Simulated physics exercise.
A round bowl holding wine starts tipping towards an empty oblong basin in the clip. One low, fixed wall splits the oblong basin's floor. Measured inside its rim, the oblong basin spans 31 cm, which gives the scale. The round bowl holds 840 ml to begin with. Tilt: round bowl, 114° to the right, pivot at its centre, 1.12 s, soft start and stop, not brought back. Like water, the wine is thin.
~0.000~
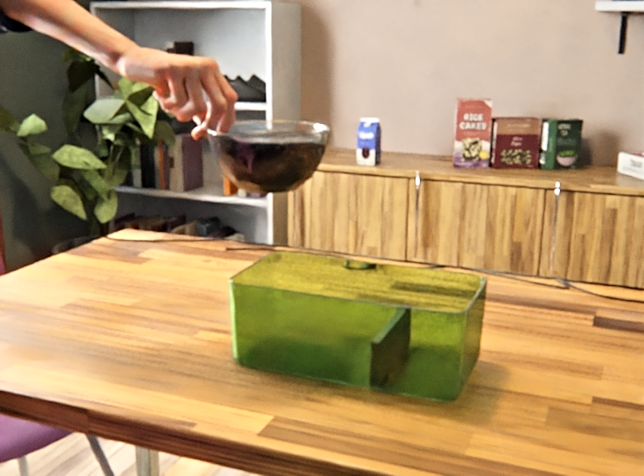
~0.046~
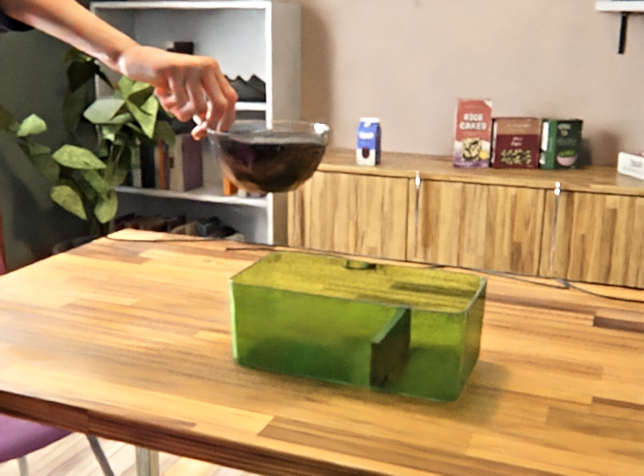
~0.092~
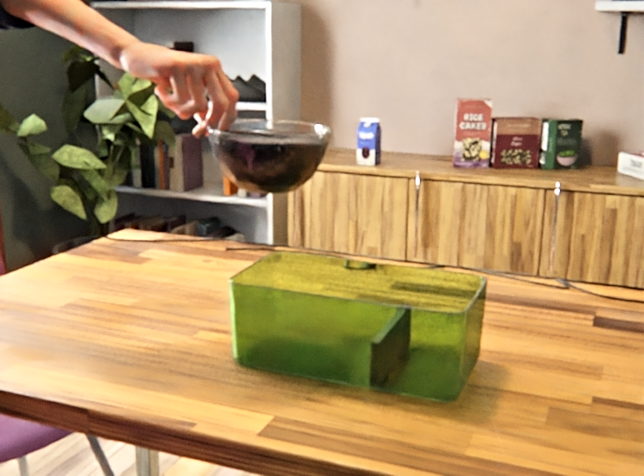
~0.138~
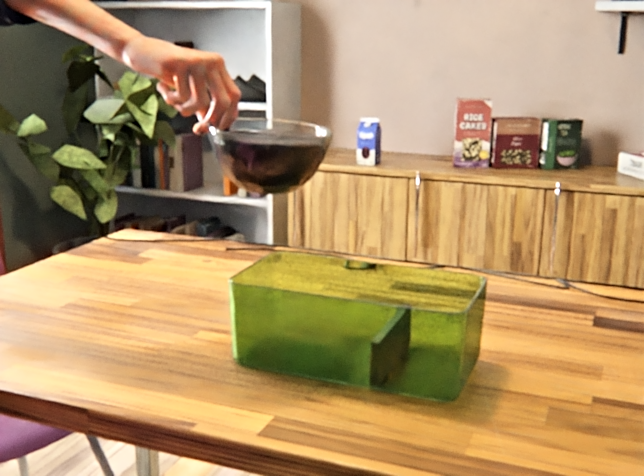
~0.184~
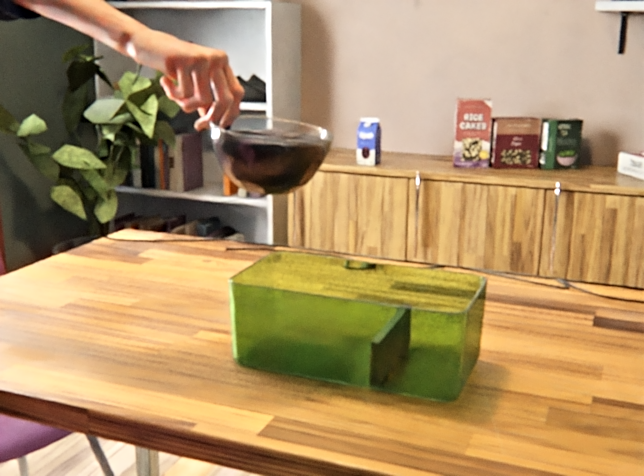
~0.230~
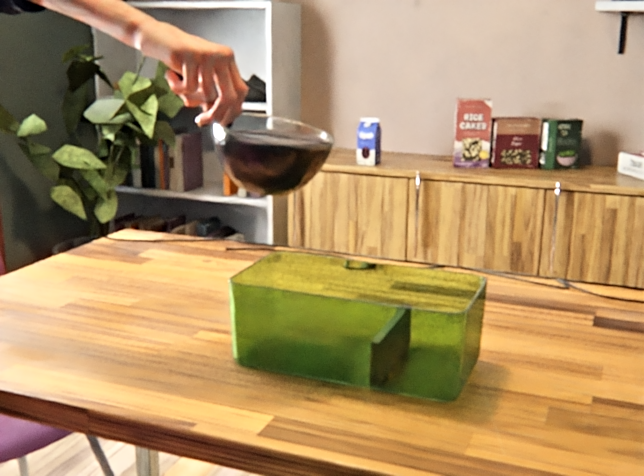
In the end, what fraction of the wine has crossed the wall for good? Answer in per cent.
In the end about 10 per cent has crossed for good.
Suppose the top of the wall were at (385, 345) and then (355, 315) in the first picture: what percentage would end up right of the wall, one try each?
The first gives near 40 per cent and the second near 70 per cent.
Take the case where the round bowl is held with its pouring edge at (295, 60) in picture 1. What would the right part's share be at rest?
Then I'd expect something near 0 per cent.
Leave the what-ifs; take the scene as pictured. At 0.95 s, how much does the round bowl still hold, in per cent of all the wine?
I'd say some 0 per cent remains.
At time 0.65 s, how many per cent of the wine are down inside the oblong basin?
22 %, roughly.
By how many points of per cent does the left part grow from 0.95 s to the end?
Close to 3% of the whole.
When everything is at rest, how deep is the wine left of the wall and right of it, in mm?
Depths at rest: Left around 24 mm, right around 6 mm.
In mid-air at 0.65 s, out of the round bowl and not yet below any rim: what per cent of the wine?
Around 38 percent.
Then, 0.65 s in, the tilt is 71° and 40 per cent is still to pour, 20 is left of the wall and 3 right of it.
Then, 0.95 s in, the tilt is 108° and 0 per cent is still to pour, 85 is left of the wall and 9 right of it.
Then, 1.27 s in, the tilt is 114° and 0 per cent is still to pour, 88 is left of the wall and 10 right of it.
Then, 1.62 s in, the tilt is 114° and 0 per cent is still to pour, 88 is left of the wall and 10 right of it.
Finally, 88 per cent lies left of the wall, 10 right of it and 3 outside.
